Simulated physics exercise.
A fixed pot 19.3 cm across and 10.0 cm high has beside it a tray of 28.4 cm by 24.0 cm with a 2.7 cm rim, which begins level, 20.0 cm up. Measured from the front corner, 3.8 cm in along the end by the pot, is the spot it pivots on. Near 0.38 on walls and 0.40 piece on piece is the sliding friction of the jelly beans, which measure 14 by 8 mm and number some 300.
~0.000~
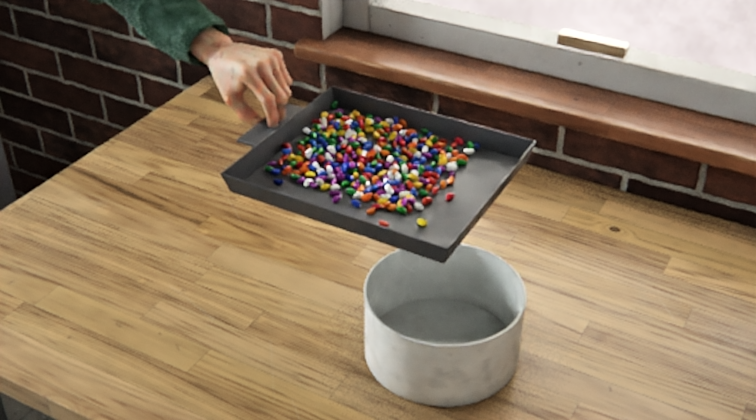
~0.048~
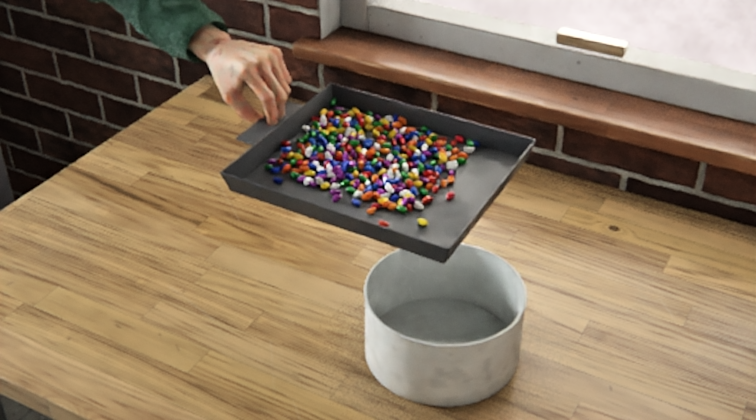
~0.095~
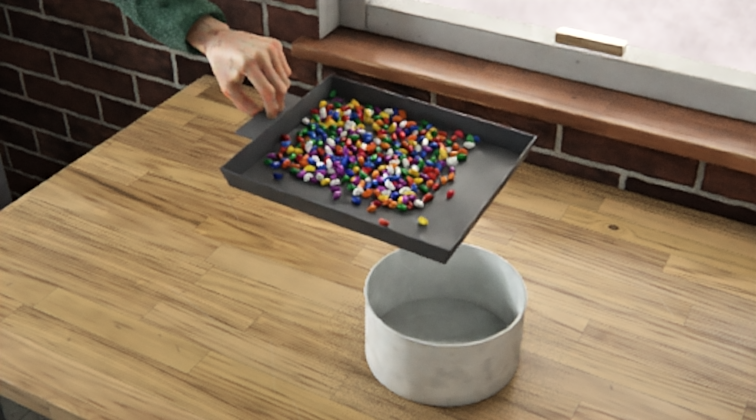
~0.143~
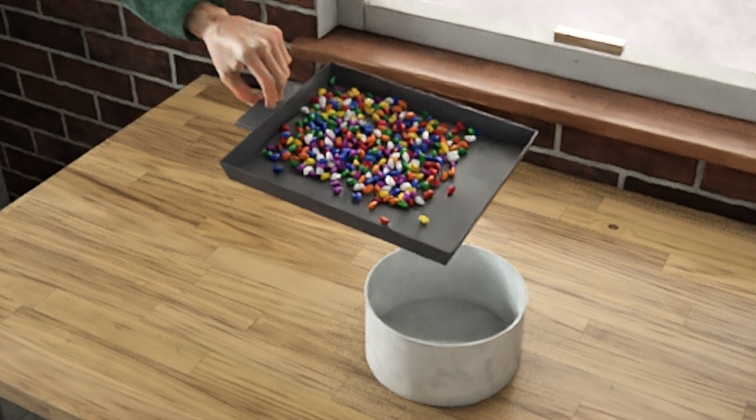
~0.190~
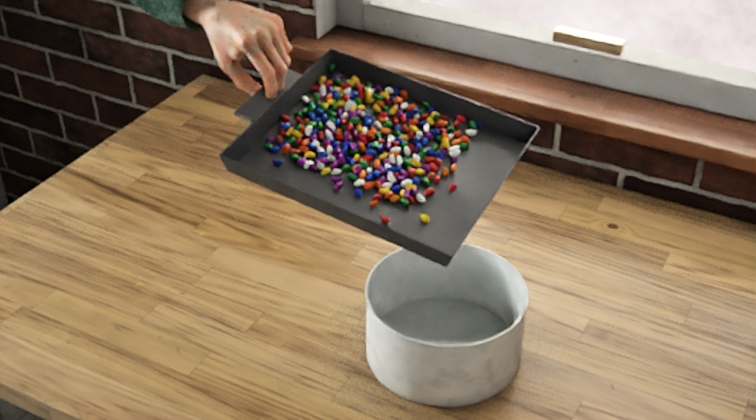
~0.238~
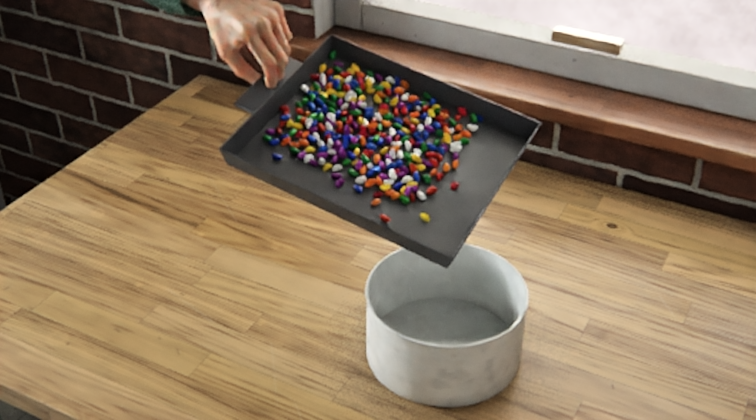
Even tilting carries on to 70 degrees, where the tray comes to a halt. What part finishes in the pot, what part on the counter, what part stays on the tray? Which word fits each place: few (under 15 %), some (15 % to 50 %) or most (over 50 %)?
Pot gets few; counter gets most; left on the tray gets some.
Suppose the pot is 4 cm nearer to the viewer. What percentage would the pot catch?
Near 35 per cent in that case.
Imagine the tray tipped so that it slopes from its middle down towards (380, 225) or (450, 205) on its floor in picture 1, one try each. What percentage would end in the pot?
Roughly 0 per cent on the first try and 10 per cent on the second.
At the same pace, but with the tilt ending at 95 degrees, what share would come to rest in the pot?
Share in the pot: Around 10 %.
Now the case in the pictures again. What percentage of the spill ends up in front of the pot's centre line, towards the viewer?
I'd put it at around 100 per cent.
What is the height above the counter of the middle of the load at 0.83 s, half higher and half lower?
Roughly 24 cm above the counter.
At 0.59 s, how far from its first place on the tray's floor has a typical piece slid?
Around 6 centimetres.
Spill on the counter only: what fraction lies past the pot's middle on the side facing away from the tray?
About 100 per cent.
After 0.59 s, tilt 41 degrees; the tray holds 100 %, the pot 0 %.
After 0.83 s, tilt 60 degrees; the tray holds 90 %, the pot 0 %.
Then, at 1.17 s, tilt 70 degrees; the tray holds 40 %, the pot 0 %.
In the end, at 3.0 s, pot 5 %, counter 70 %, tray 25 %.
